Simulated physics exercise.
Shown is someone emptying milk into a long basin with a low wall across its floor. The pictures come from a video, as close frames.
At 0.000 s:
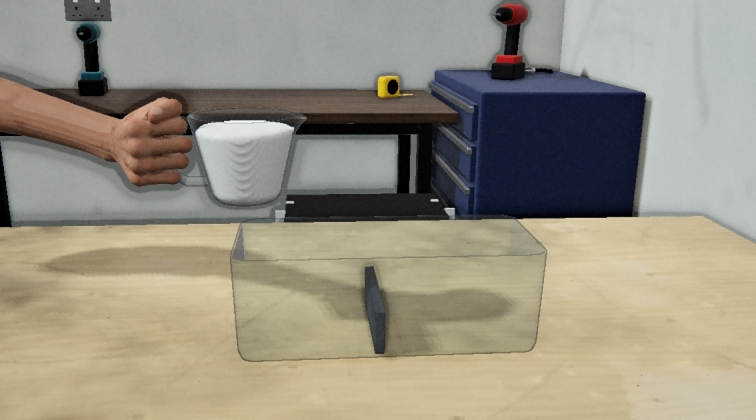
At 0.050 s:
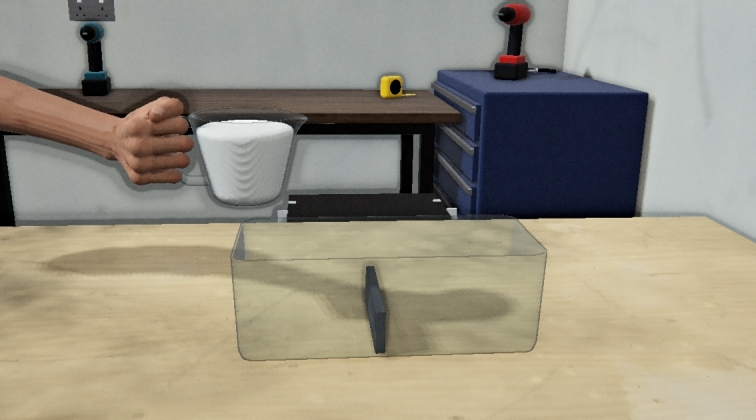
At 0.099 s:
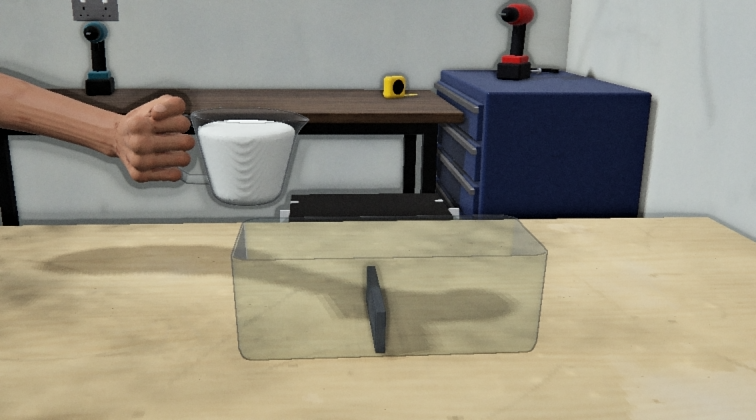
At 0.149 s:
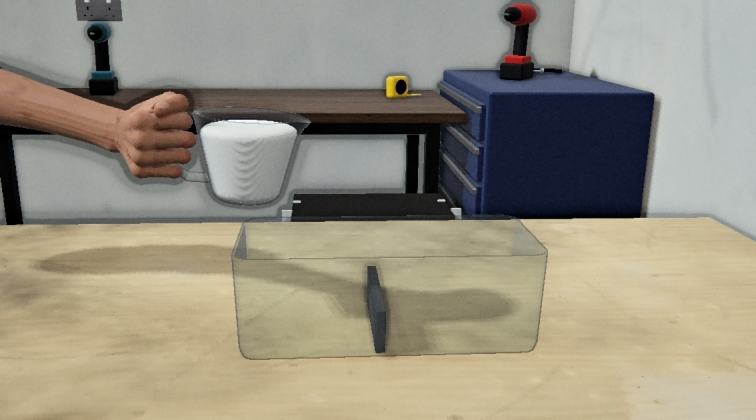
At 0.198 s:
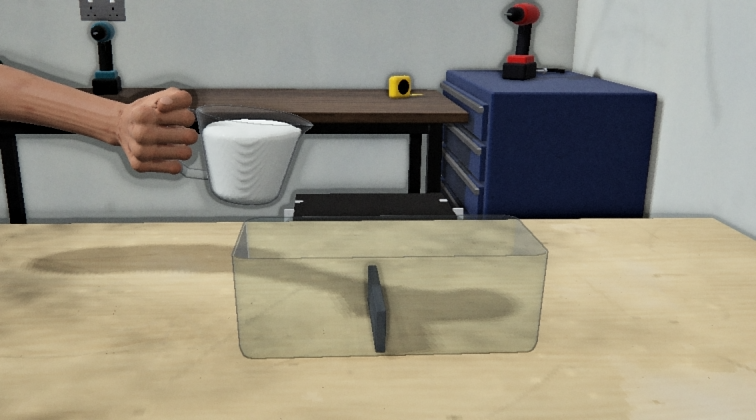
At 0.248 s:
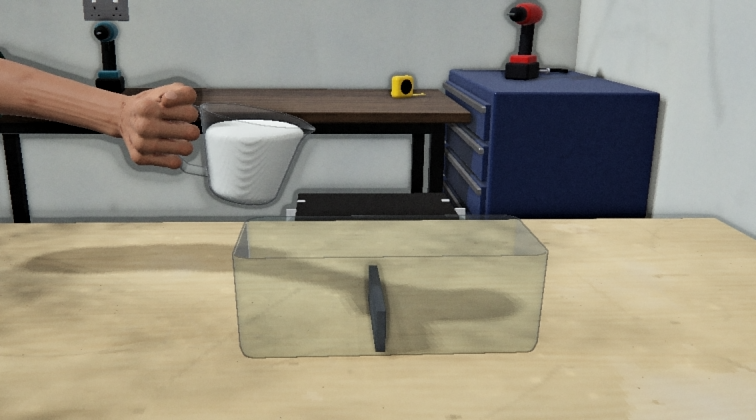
Hand holding a clear jug of white milk above a long transparent basin with a low dark divider, slowly tilting it slightly rightward.
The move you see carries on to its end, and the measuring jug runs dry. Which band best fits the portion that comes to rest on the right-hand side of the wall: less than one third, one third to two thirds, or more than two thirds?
The share that settles right of the wall is smaller than one third, as I see it.
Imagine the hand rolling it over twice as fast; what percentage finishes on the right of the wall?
I'd estimate some 10 percent.
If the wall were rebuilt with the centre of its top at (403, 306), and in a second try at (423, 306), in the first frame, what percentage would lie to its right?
You'd get roughly 10 per cent the first time and roughly 10 per cent the second.
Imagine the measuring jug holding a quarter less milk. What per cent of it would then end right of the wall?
About 5 in a hundred.
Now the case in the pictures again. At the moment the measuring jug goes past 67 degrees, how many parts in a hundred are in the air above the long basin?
That comes to near 20 percent.
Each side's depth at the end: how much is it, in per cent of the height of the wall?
I'd say close to 40 per cent on the left side and 0 on the right.
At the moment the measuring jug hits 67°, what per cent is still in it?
60 %.
A moment on, the measuring jug is tipped part way and 62 per cent is still to pour, 15 is left of the wall and 3 right of it.
Next, the measuring jug is tipped right over and 6 per cent is still to pour, 81 is left of the wall and 9 right of it.
Then the measuring jug is tipped right over and 0 per cent is still to pour, 88 is left of the wall and 11 right of it.
Later the measuring jug is tipped right over and 0 per cent is still to pour, 88 is left of the wall and 11 right of it.
At rest 88 per cent lies left of the wall, 11 right of it and 1 outside.
